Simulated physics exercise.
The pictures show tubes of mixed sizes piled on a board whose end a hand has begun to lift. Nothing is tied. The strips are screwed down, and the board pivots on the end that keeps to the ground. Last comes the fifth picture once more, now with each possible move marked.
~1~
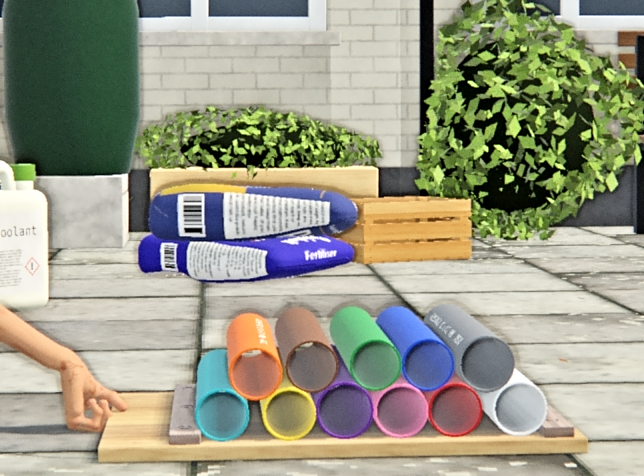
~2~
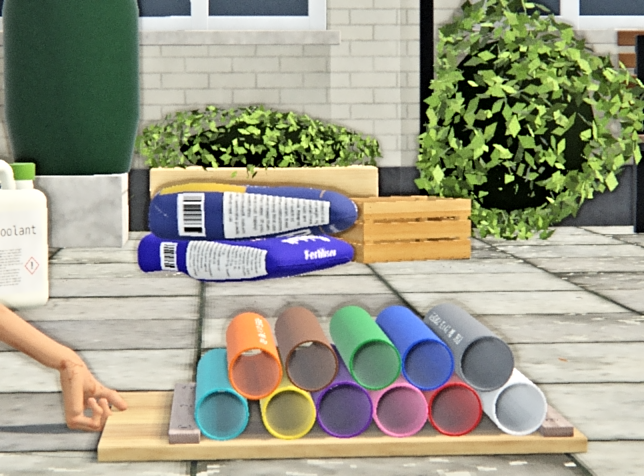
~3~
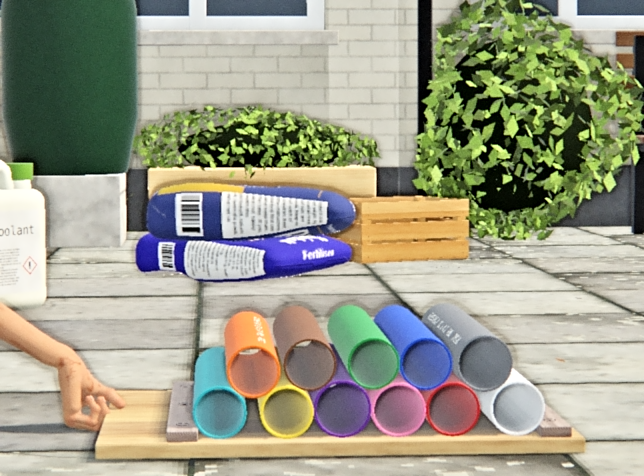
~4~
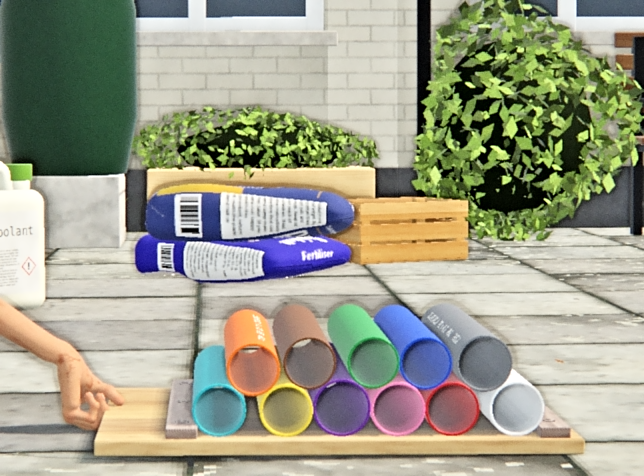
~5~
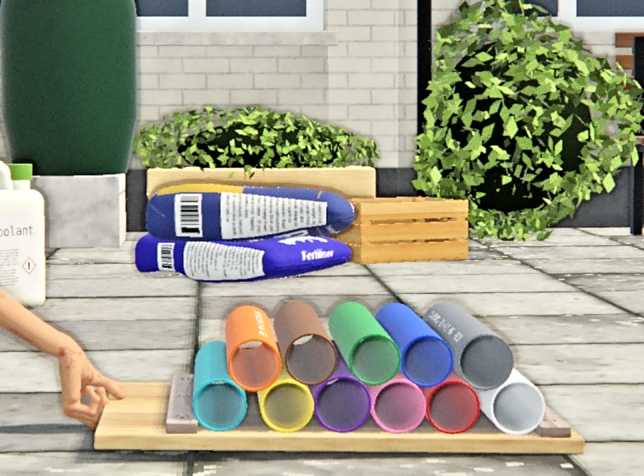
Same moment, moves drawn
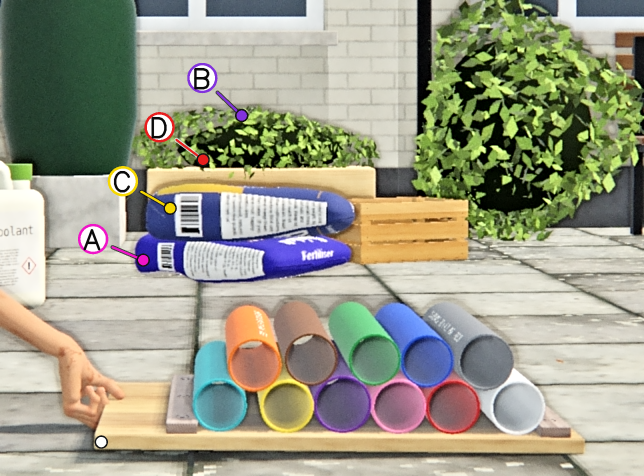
A hand at the left end of a wooden board barely raised it, if at all, while the colourful tubes stacked in two rows on top stayed piled together on the paved patio.
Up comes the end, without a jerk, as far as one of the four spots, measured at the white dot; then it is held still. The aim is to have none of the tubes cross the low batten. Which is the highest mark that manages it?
Raise it to A.
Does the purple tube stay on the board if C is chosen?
The purple tube: No.
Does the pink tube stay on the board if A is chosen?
Yes, with A.
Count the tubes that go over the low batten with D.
It comes to eleven.
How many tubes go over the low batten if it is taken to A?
The count is none.
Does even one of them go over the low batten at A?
No, at A.
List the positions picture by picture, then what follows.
The first picture shows green tube (375, 365); orange tube (256, 374); brown tube (312, 367).
The second picture shows brown tube (312, 366); blue tube (427, 364).
The third picture shows board (331, 414); turquoise tube (220, 413); yellow tube (287, 412); grey tube (484, 364).
The fourth picture shows board (330, 413); turquoise tube (219, 410); yellow tube (286, 410).
The fifth picture shows board (330, 410); turquoise tube (220, 405); yellow tube (287, 406).
On the marked copy, A at (143, 260); B at (242, 116); C at (170, 208); D at (203, 160); the white dot at (101, 442).
Following A. Soon after the start, board at 15°.
Later, board at 24°.
In the end, board at 24°, none over the low batten.
As for the rest, B eleven over the low batten; C eleven over the low batten; D eleven over the low batten.
